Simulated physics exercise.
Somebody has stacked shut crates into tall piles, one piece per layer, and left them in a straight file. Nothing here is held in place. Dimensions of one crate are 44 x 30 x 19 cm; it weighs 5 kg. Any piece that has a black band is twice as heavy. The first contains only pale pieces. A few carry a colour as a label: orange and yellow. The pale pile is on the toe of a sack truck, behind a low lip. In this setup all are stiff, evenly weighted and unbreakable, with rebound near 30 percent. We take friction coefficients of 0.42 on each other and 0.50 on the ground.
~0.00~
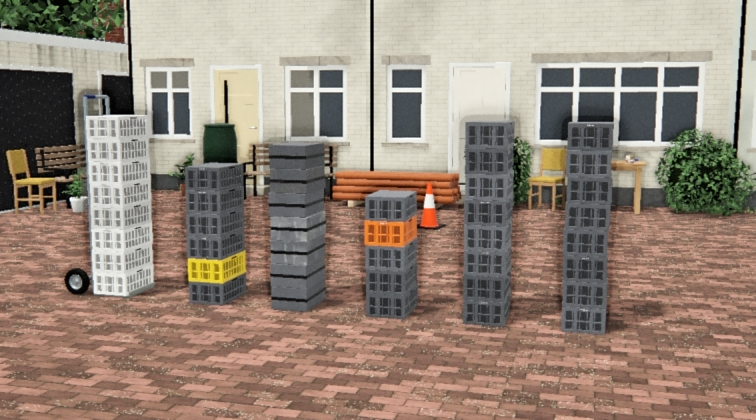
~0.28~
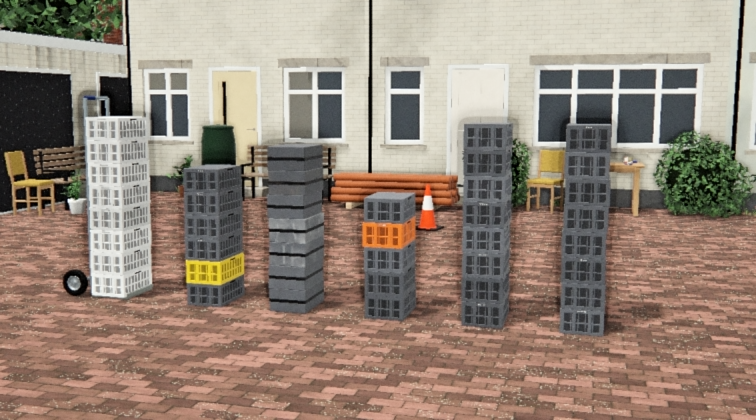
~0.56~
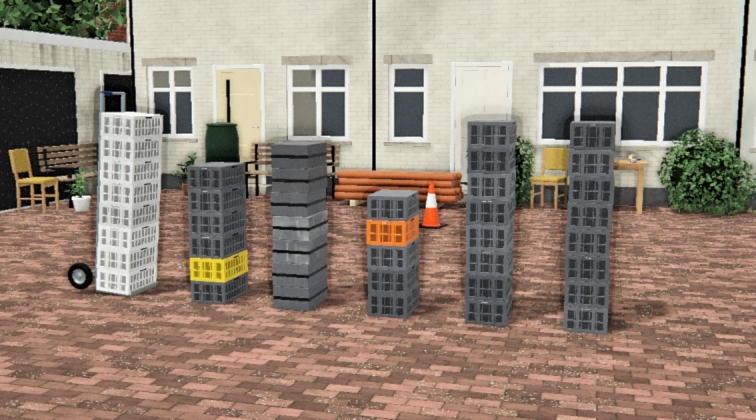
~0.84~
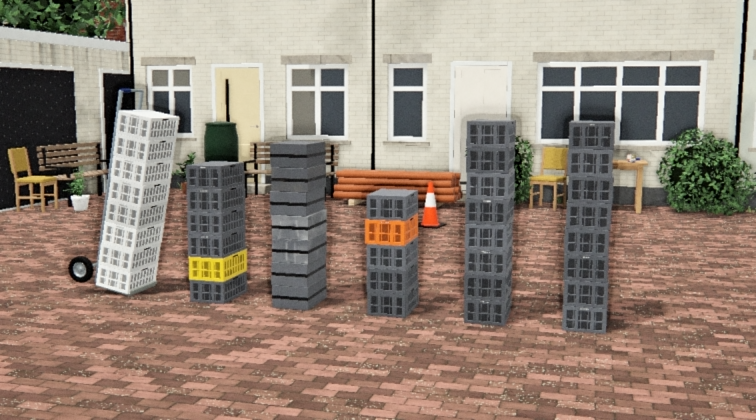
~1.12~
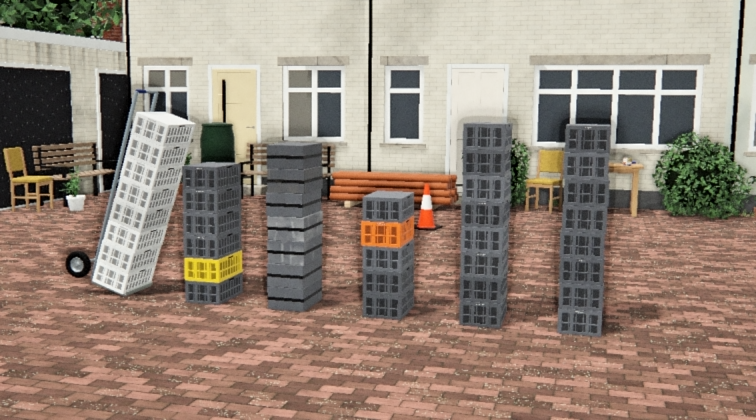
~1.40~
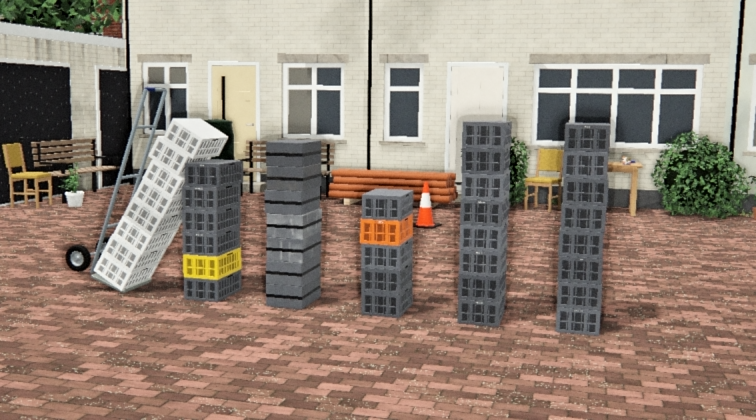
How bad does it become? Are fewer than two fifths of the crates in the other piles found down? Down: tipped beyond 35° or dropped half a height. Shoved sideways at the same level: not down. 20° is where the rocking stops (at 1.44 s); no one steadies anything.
No, more than two fifths are.
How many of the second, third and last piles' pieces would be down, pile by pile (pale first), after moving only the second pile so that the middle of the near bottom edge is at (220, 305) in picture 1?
You'd end with the second pile at 0, the third at 0 and the last at 0 down.
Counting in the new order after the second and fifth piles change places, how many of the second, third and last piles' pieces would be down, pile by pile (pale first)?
Second 7, third 7, last 8.
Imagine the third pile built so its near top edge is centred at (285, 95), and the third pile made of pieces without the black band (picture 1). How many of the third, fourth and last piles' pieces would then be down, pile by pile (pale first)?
Down by pile: Third 9, fourth 4, last 7.
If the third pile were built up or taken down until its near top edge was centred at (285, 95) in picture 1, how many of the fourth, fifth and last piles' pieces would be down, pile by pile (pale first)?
Down by pile: Fourth 4, fifth 7, last 6.
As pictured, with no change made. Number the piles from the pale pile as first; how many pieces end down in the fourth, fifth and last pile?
Number of pieces - fourth 5, fifth 8, last 8.
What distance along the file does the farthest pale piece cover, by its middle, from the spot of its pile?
Some 210 centimetres along the file.
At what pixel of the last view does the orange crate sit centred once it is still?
In the final picture its centre lies roughly at (504, 268).
After 1.94 s, 8 of the pale pile down; none of the 34 other crates down, 7 disturbed; yellow crate leaning 21°.
After 3.20 s, 8 of the pale pile down; 13 of the 34 other crates down; yellow crate leaning 45°, 10 cm lower; orange crate leaning 9°.
After 4.48 s, 8 of the pale pile down; 20 of the 34 other crates down; yellow crate leaning 47°, 10 cm lower; orange crate leaning 7°, 11 cm lower.
After 5.22 s, 8 of the pale pile down; 34 of the 34 other crates down; yellow crate leaning 47°, 10 cm lower; orange crate leaning 19°, 25 cm lower.
At rest (6.5 s), 8 of the pale pile down; 33 of the 34 other crates down; yellow crate leaning 47°, 10 cm lower; orange crate leaning 21°, 26 cm lower. That is 97 per cent. As the last picture would show them, middles, yellow crate near (255, 278), orange crate near (504, 268).
